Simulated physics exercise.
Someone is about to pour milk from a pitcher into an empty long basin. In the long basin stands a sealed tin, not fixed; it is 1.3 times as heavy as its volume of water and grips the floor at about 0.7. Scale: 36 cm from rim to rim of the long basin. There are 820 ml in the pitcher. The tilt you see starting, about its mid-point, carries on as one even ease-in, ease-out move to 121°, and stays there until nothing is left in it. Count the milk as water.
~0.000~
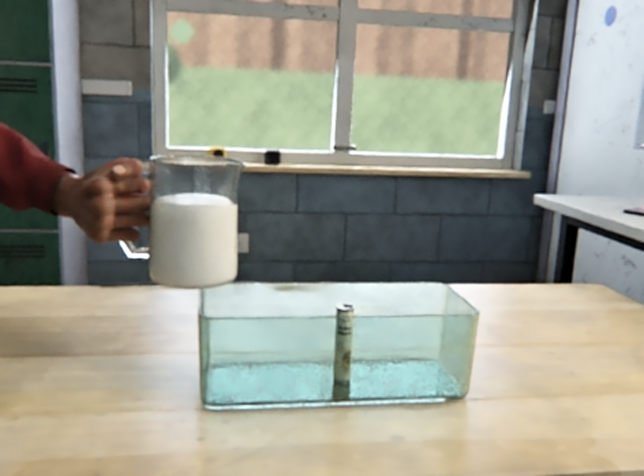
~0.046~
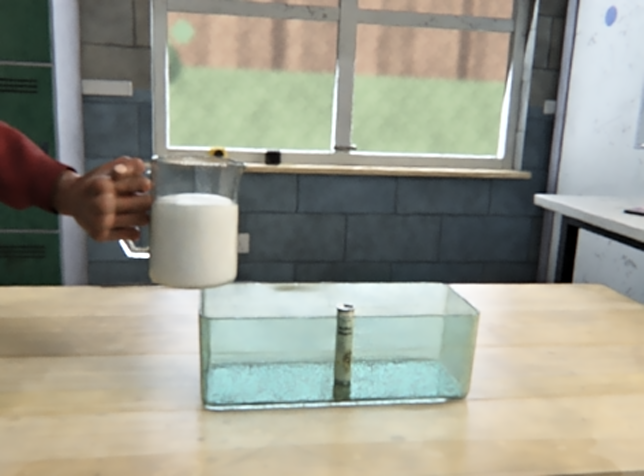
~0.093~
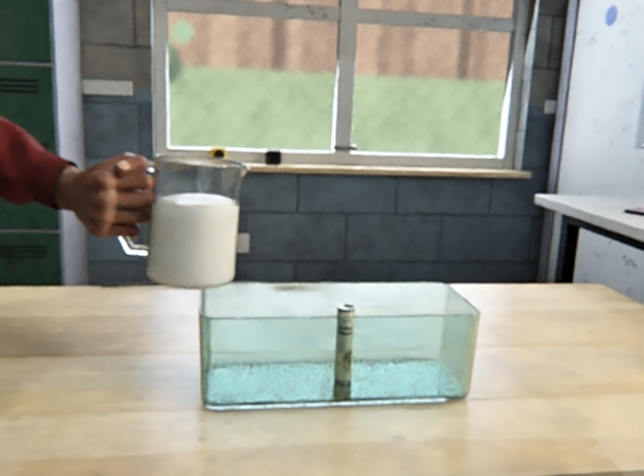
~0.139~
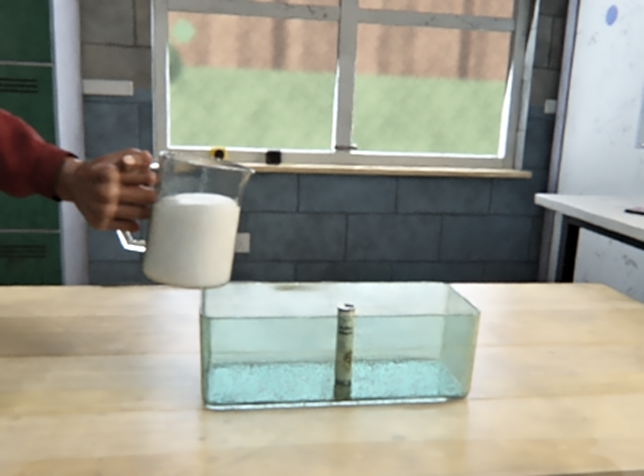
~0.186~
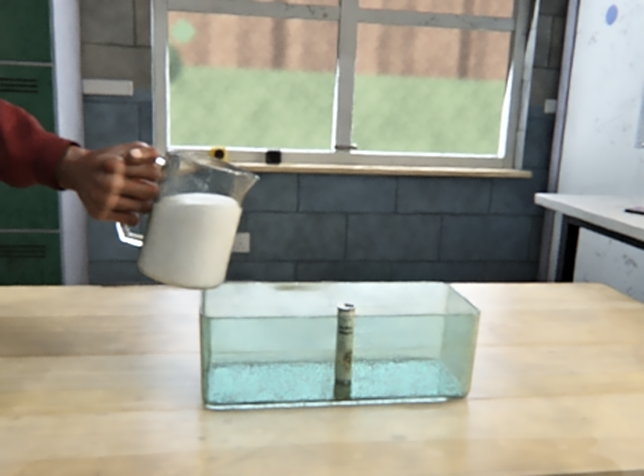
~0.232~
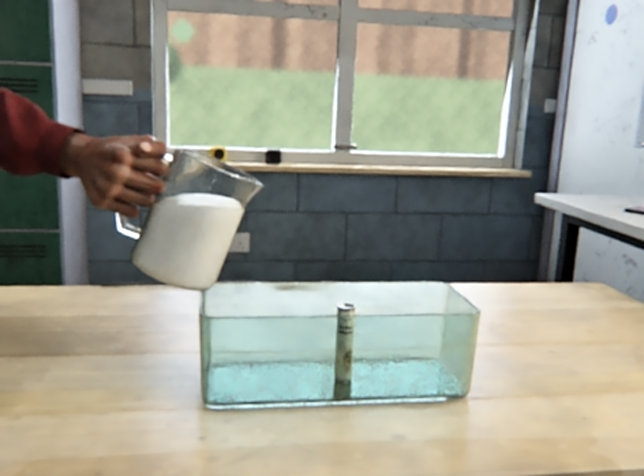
A glass pitcher of white liquid, gripped by a hand in a red sleeve at left, is seen from the front in a room with a window, grey block wall and green lockers. Below it, a long clear bluish-green basin with a small upright tin sits on a pale wooden table. The hand gradually tilts the pitcher rightward, while the view stays still.
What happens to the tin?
The tin keeps standing.
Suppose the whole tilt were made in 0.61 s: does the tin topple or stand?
The tin stays up.
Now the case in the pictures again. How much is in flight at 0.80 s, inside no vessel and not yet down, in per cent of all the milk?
About 9 per cent.
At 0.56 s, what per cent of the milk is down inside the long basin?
About 3 per cent.
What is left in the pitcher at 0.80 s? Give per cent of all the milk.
About 20 per cent.
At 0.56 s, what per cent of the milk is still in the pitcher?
About 84 per cent.
By 0.56 s the tilt is 92° and 84 per cent is still to pour; the tin stands where it began.
By 0.80 s the tilt is 121° and 19 per cent is still to pour; the tin stands where it began.
By 1.06 s the tilt is 121° and 0 per cent is still to pour; the tin stands where it began.
By 1.33 s the tilt is 121° and 0 per cent is still to pour; the tin stands where it began.
At rest the tin stands where it began.
